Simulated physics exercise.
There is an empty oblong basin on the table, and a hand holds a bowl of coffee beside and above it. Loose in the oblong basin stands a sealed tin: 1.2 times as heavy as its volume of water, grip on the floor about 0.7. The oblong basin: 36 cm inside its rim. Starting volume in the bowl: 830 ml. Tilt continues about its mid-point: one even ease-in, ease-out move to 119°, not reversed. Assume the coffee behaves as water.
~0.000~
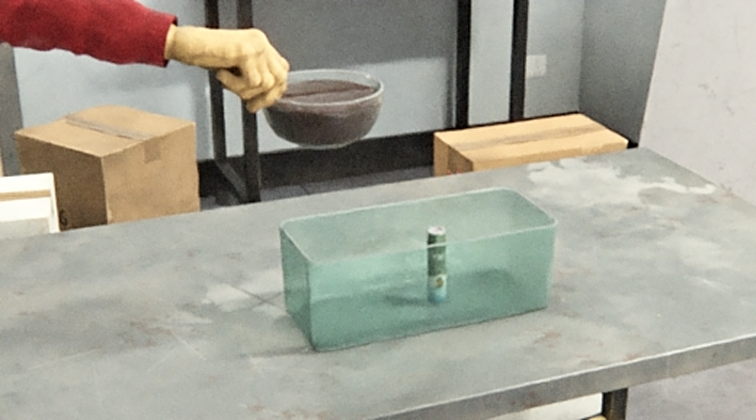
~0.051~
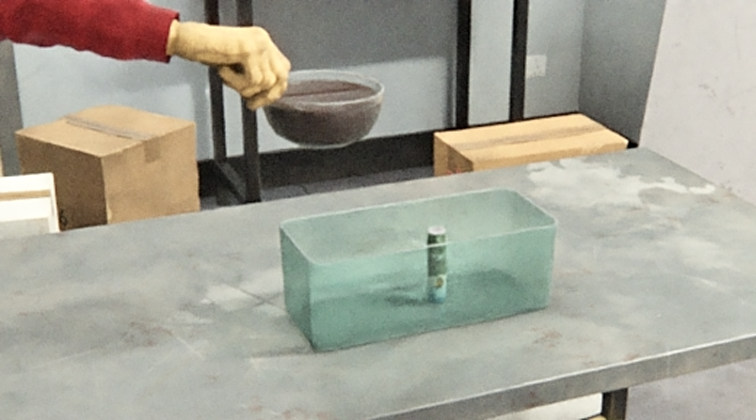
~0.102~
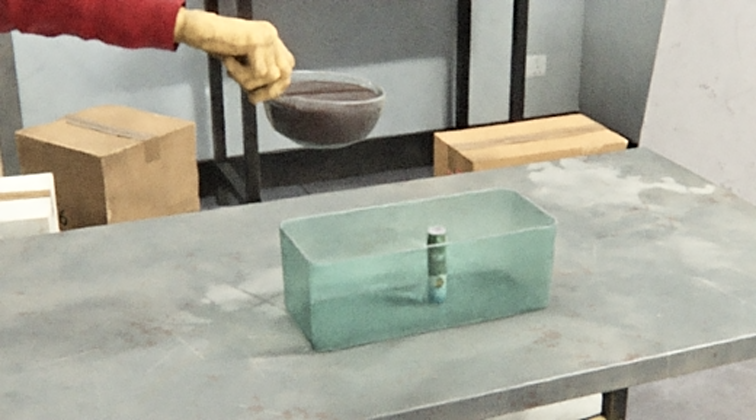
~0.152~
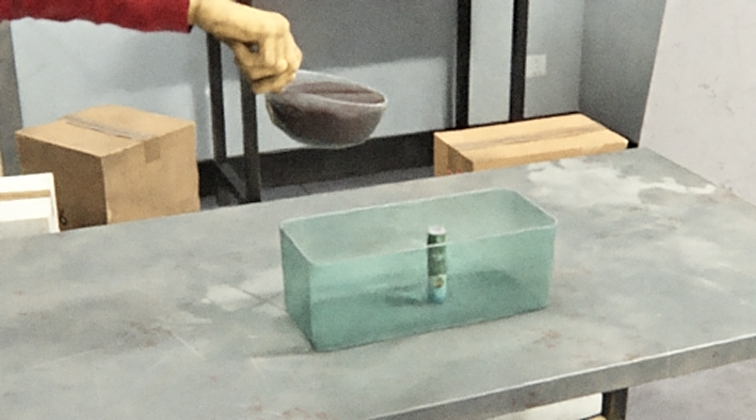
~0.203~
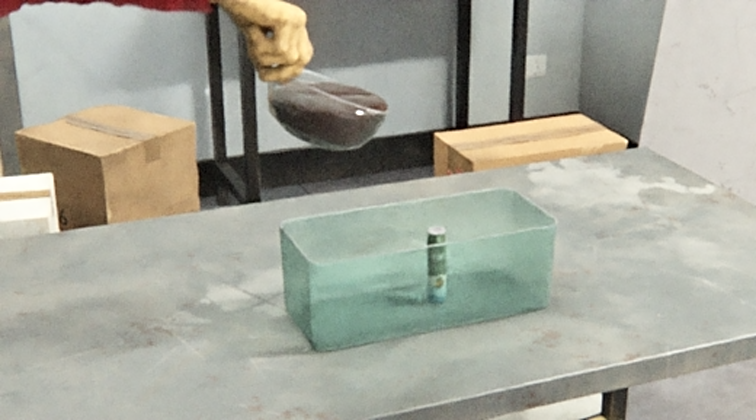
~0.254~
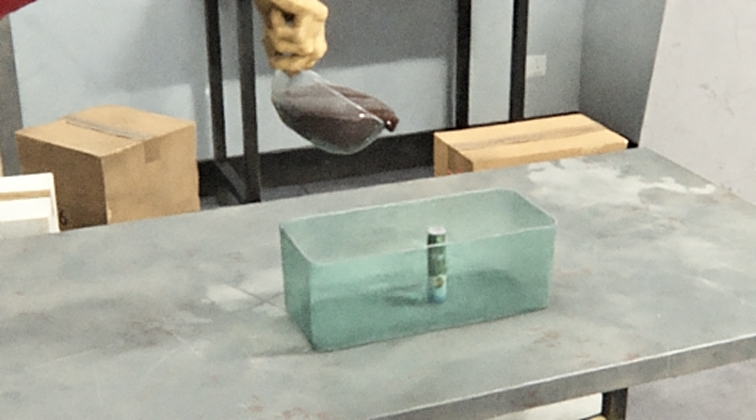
A gloved hand in a red sleeve held a clear bowl of dark coffee above an oblong greenish basin with a small tin inside, then tilted it rightward until coffee slipped over the lip.
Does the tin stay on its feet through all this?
Watch, it's going to be unseated.
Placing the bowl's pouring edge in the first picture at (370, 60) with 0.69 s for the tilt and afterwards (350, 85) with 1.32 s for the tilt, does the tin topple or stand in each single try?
First it tips over; then it stays on its base.
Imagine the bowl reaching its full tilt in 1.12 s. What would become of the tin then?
Outcome - the tin comes down.
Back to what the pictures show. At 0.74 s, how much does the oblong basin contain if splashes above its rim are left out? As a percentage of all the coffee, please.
98 %, more or less.
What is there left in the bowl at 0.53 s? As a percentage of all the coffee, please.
Near 6 in a hundred.
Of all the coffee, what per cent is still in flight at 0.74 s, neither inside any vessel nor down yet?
2 in a hundred, give or take.
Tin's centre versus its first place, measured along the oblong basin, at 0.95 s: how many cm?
Around 7 cm.
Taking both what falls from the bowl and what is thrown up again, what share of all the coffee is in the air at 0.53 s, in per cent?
42 %.
By 0.53 s the tilt is 106° and 6 per cent is still to pour; the tin stands where it began.
By 0.74 s the tilt is 119° and 0 per cent is still to pour; the tin leans 12°.
By 0.95 s the tilt is 119° and 0 per cent is still to pour; the tin leans 59°.
By 1.18 s the tilt is 119° and 0 per cent is still to pour; the tin lies on its side.
At rest the tin lies on its side.
